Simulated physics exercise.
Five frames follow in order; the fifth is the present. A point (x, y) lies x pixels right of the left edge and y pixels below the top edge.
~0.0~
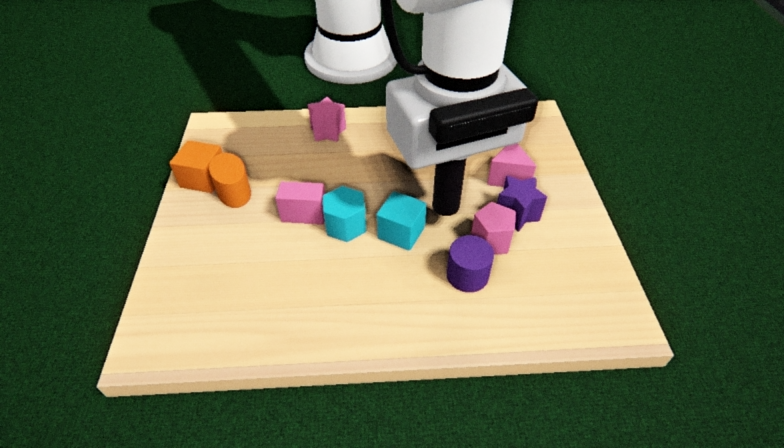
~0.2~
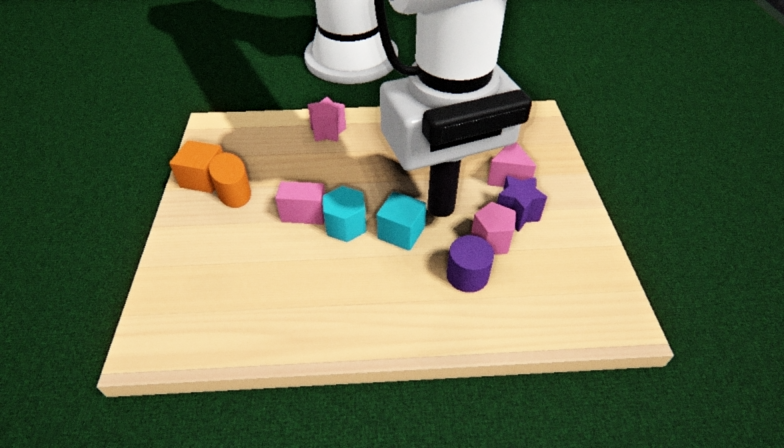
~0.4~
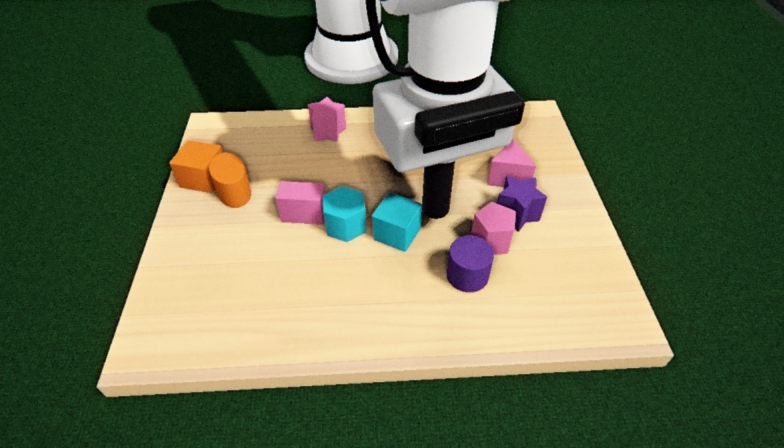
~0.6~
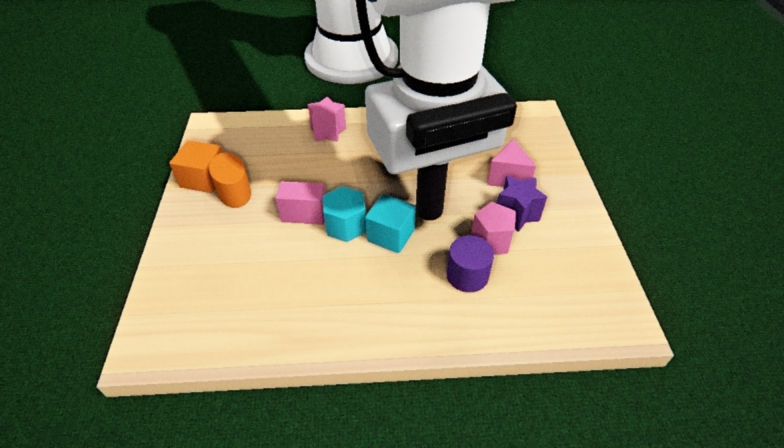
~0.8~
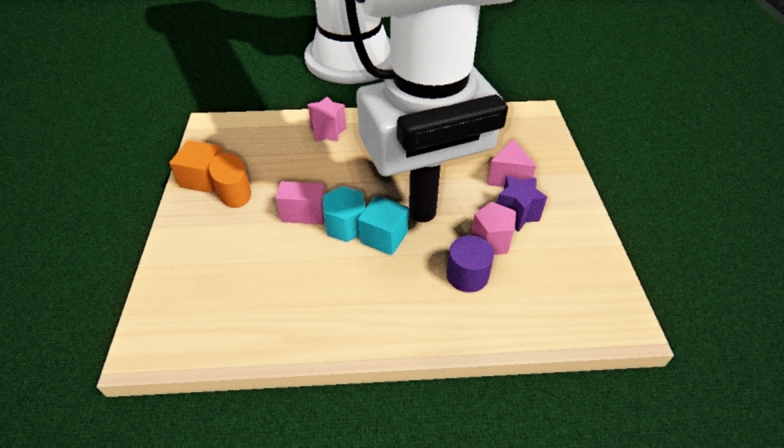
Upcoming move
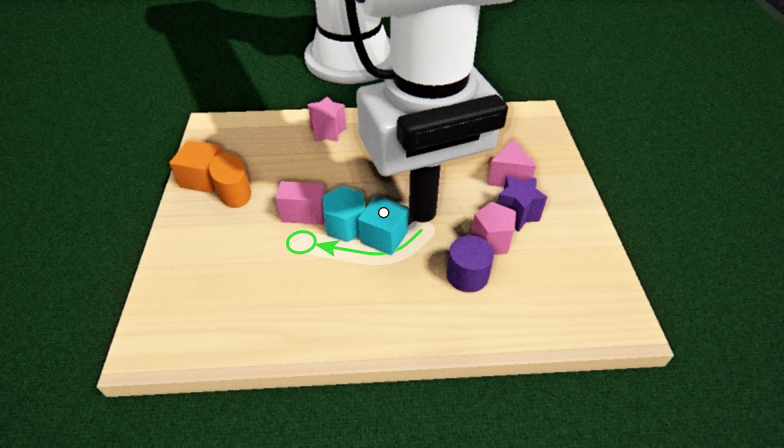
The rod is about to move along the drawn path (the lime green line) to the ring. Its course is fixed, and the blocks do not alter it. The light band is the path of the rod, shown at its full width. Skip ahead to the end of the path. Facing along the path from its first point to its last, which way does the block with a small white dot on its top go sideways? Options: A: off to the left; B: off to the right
I'll go with A - off to the left.
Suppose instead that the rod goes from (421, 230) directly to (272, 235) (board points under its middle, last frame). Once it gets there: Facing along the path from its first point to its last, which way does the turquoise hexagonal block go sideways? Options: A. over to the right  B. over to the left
Answer: B.
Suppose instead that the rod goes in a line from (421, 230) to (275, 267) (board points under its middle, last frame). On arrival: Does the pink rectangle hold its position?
No - that is not the case.
The line goes from (421, 230) over (389, 253) and (344, 249) to (301, 242); the dot is on the turquoise four-sided block.
What follows on the original path. One third of the way, rod at (388, 237); pink rectangle at (293, 186); turquoise hexagonal block at (328, 203), turned 55° clockwise; turquoise four-sided block at (346, 230), turned 20° clockwise.
Two thirds of the way, rod at (343, 233); pink rectangle at (293, 185), turned 15° anticlockwise; turquoise hexagonal block at (324, 203), turned 70° clockwise; turquoise four-sided block at (310, 239), turned 40° clockwise.
At the end, rod at (298, 226); pink rectangle at (291, 178), turned 50° anticlockwise; turquoise hexagonal block at (310, 194), turned 110° clockwise; turquoise four-sided block at (282, 243), turned 15° anticlockwise; purple circular block unmoved.
